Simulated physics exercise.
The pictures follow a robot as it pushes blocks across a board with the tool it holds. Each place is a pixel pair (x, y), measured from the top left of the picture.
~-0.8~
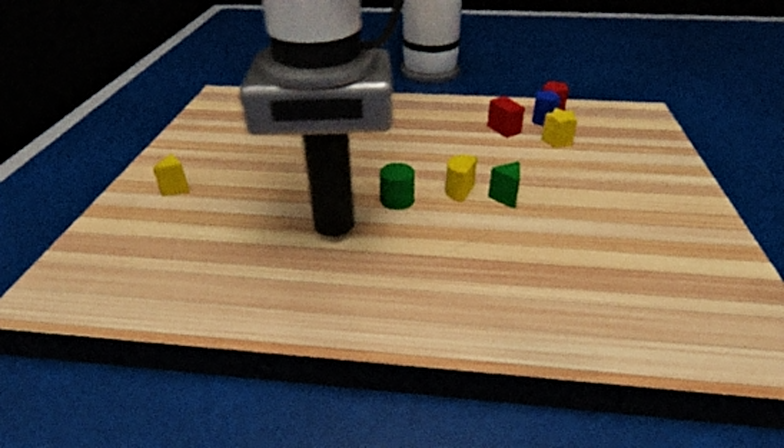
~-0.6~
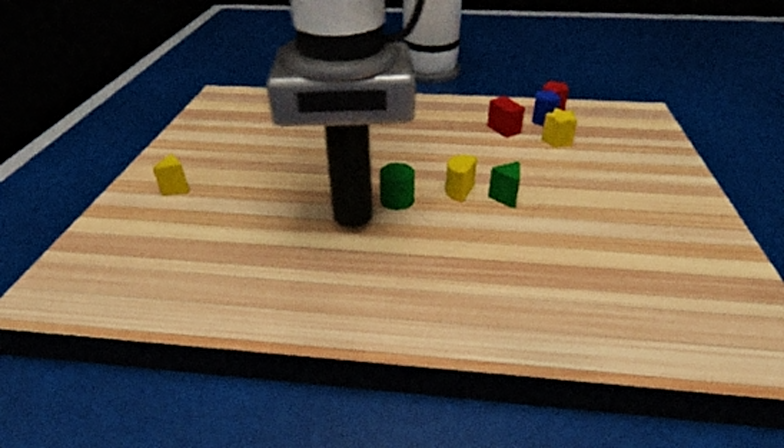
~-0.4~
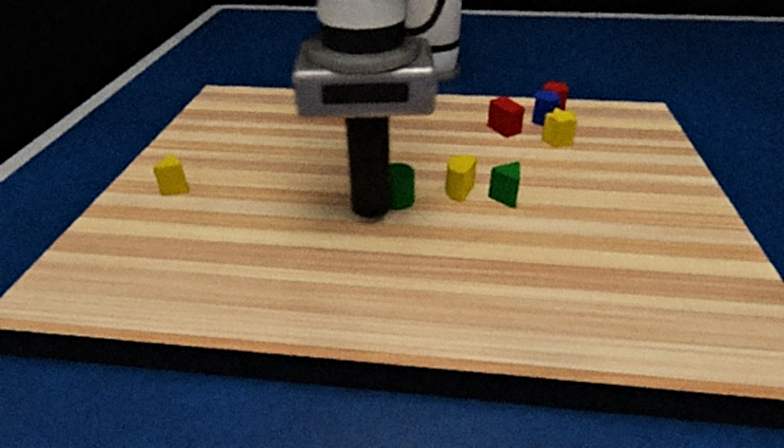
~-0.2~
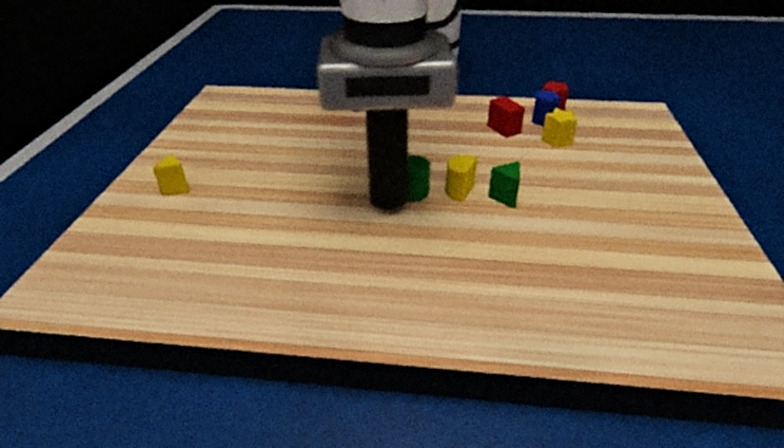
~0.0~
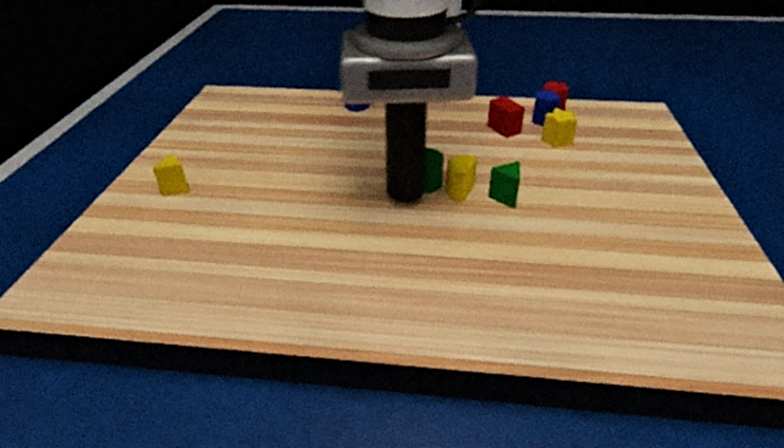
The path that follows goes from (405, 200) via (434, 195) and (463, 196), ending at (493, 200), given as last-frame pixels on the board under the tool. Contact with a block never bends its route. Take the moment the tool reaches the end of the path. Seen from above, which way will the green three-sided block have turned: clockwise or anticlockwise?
From above, it turns clockwise.
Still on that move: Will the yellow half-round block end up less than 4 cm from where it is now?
It seems not.
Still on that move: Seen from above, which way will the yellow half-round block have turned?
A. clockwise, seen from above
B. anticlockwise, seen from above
B: Anticlockwise, seen from above.
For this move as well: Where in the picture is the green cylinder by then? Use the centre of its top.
Answer: (446, 147).
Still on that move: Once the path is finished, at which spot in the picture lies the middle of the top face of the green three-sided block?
It is going to be at (537, 169).
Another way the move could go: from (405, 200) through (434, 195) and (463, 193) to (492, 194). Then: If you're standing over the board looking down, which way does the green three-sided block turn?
My answer: Clockwise.
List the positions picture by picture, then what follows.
The first picture shows lower end of the tool (334, 224), tops of blocks, green cylinder (397, 171), yellow half-round block (462, 162), green three-sided block (510, 169).
The second picture shows tool (353, 215), blocks as before.
The third picture shows tool (371, 207), blocks as before.
The fourth picture shows tool (389, 199), green cylinder (413, 163).
The fifth picture shows tool (406, 191), green cylinder (427, 155), yellow half-round block (462, 162), green three-sided block (510, 169).
The first path, step by step. One third of the way, tool (435, 186); green cylinder (442, 148); yellow half-round block (468, 161).
Two thirds of the way, tool (464, 188); green cylinder (446, 147); yellow half-round block (494, 159), turned 30° anticlockwise; green three-sided block (525, 170), turned 15° clockwise.
At the end, tool (494, 192); green cylinder (446, 147); yellow half-round block (512, 157), turned 90° anticlockwise; green three-sided block (537, 169), turned 75° clockwise.
